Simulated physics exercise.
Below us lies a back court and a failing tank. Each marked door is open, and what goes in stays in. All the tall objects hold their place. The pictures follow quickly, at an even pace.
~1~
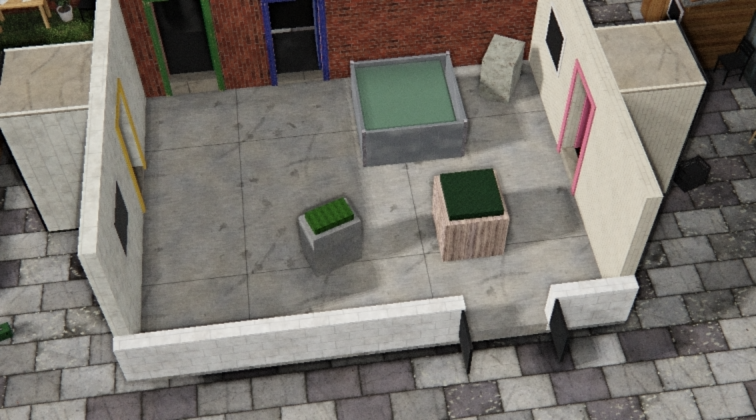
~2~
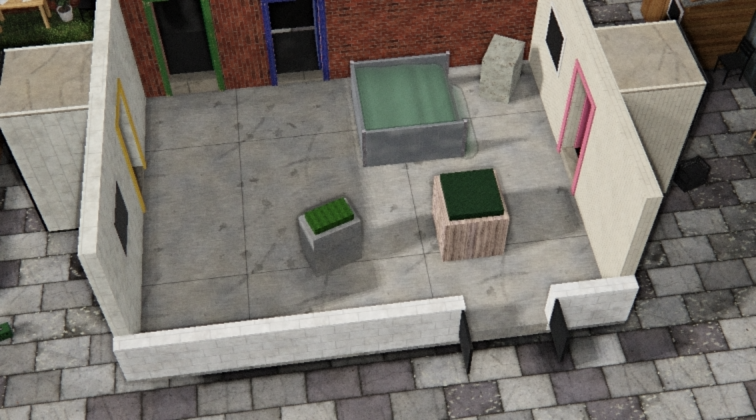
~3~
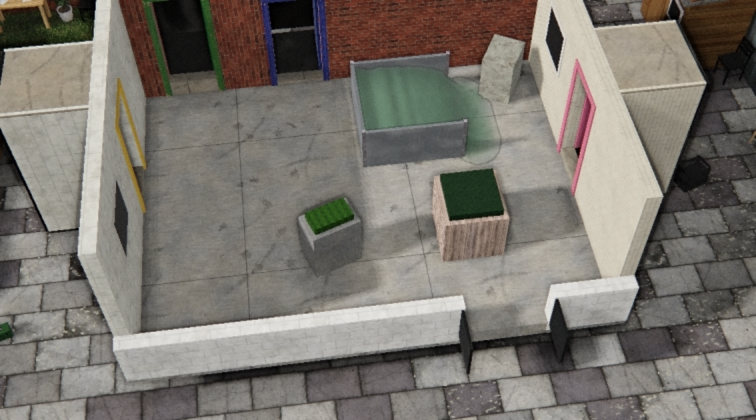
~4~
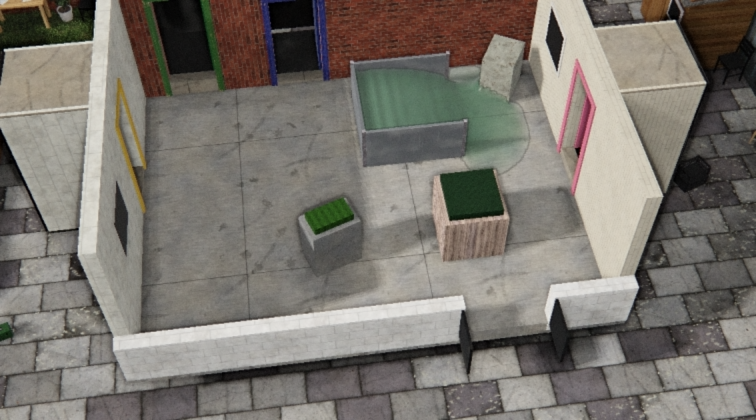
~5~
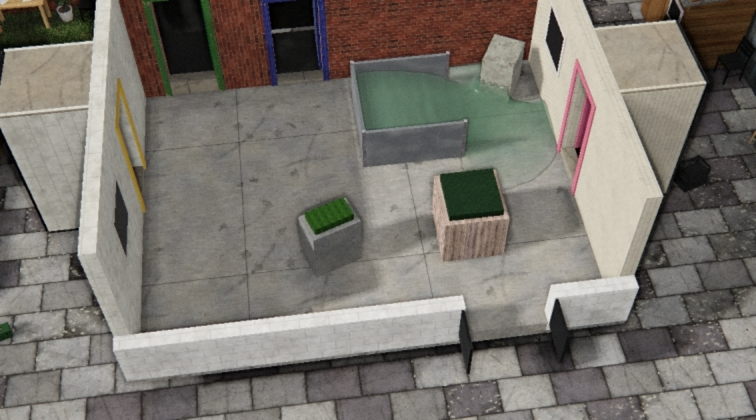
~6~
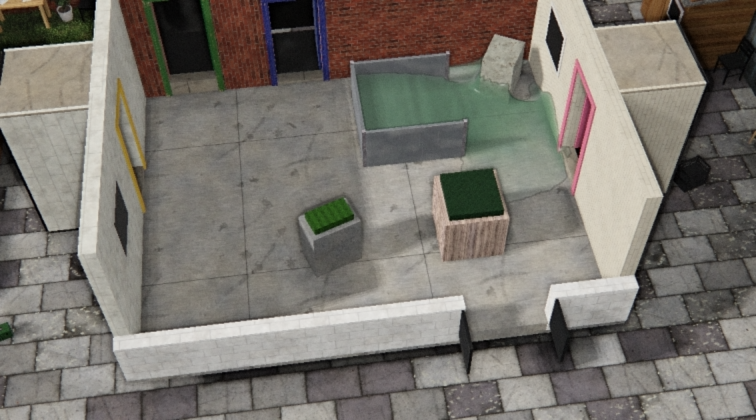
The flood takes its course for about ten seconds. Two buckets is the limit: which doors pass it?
One by one: The blue door stays under that; the pink door takes more than that; the green door stays under that; the yellow door stays under that.
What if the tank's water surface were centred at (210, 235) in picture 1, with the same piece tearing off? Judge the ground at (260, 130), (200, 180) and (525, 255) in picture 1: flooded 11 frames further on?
As listed: Free of water, clear, covered.
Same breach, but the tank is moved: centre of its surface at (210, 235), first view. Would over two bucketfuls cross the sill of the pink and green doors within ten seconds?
My reading: Pink takes less; green stays under.
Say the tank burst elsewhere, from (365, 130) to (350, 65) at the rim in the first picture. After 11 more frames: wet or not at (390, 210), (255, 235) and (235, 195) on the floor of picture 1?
As listed: Free of water, covered, flooded.
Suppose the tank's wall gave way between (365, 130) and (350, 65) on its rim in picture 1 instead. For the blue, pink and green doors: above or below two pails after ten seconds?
In short: Blue door is over; pink door holds; green door is under.
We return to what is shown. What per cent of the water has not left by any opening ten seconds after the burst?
Close to 74 %.
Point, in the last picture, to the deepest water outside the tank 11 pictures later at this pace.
Around (514, 75).
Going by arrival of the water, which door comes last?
Last comes the yellow door.
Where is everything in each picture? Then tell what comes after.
The tank at (407, 95) is whole and still, in the first picture.
The front is at a hidden place, out from the gap at (453, 111), in the second picture.
The front is at (463, 80), out from the gap at (453, 112), in the third picture.
The front is at a hidden place, out from the gap at (453, 113), in the fourth picture.
The front is at (556, 145), out from the gap at (453, 114), in the fifth picture.
Water pours out at (453, 114) and has run to (565, 171), in the sixth picture.
A moment on, water covers 15 % of the floor; the blue door not reached, the pink door under two buckets in, the green door not reached, the yellow door not reached.
Next, water covers 25 % of the floor; the blue door not reached, the pink door over two buckets in, the green door not reached, the yellow door not reached.
Then, water covers 40 % of the floor; the blue door wet at the sill, nothing in, the pink door over two buckets in, the green door wet at the sill, nothing in, the yellow door not reached.
Later, water covers 75 % of the floor; the blue door under two buckets in, the pink door over two buckets in, the green door wet at the sill, nothing in, the yellow door wet at the sill, nothing in.
In the end, water covers 90 % of the floor; the blue door under two buckets in, the pink door over two buckets in, the green door wet at the sill, nothing in, the yellow door wet at the sill, nothing in.
